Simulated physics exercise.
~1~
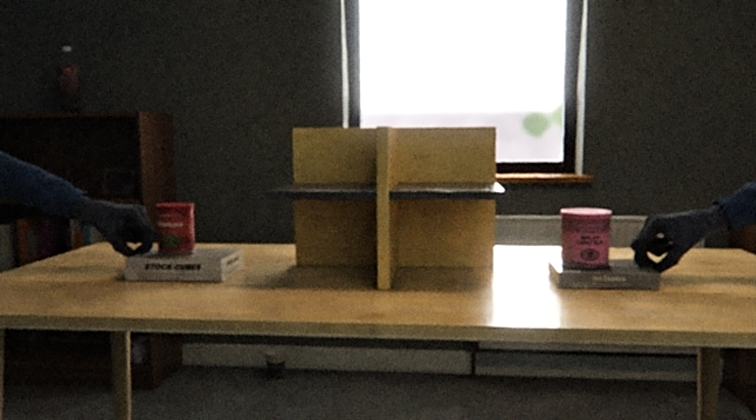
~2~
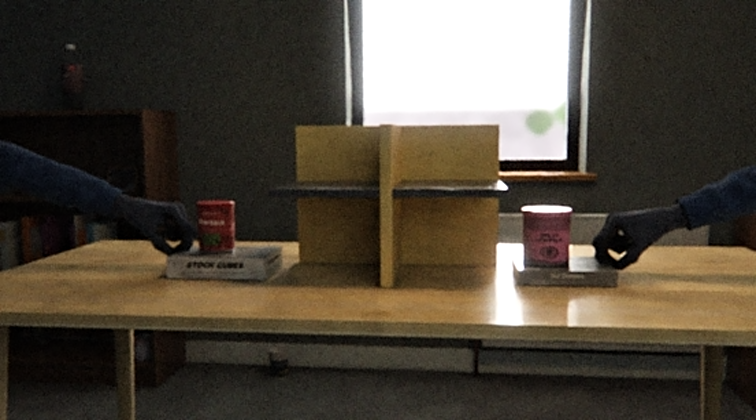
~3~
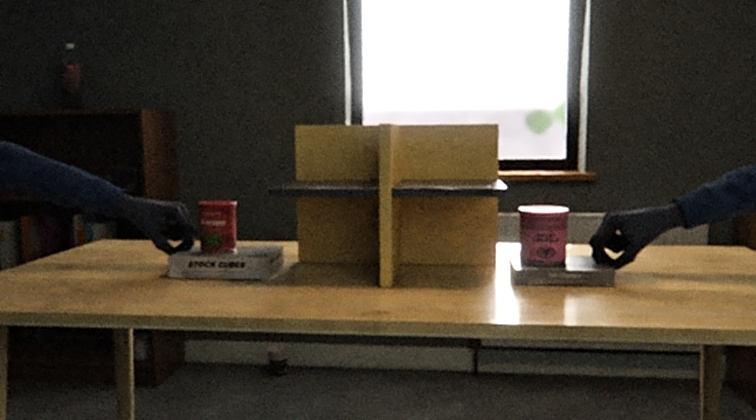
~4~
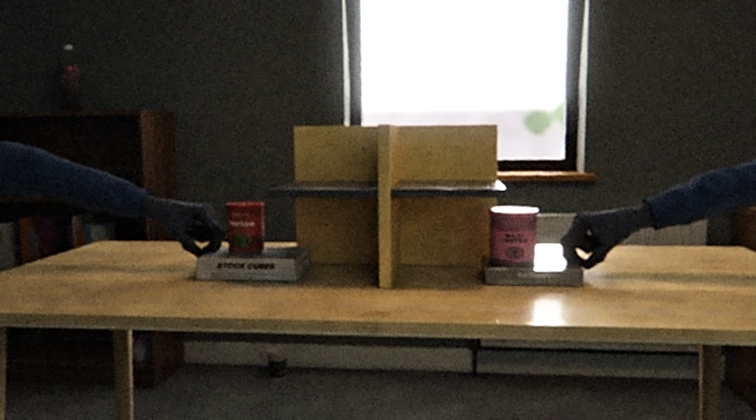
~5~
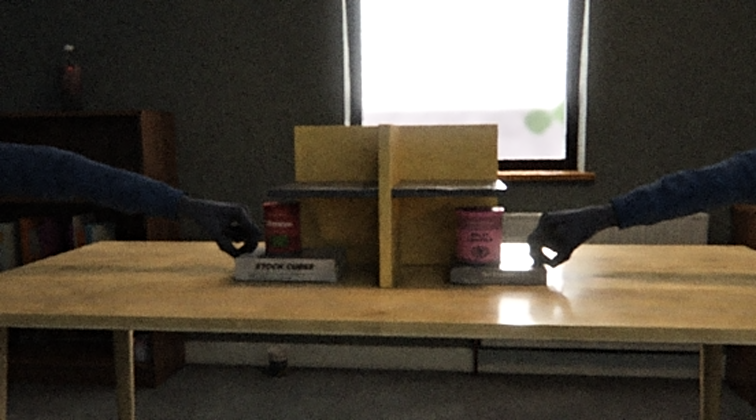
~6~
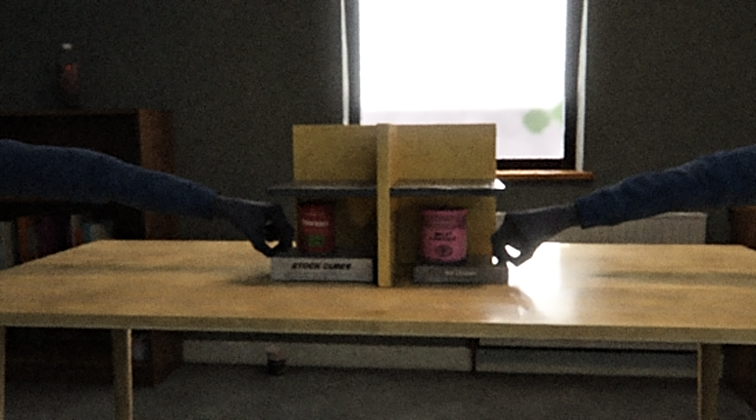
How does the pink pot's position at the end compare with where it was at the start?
At the start the pink pot is out on the open table to the right of the wooden stand. By the end it is further left, inside the right half of the stand beneath the shelf.
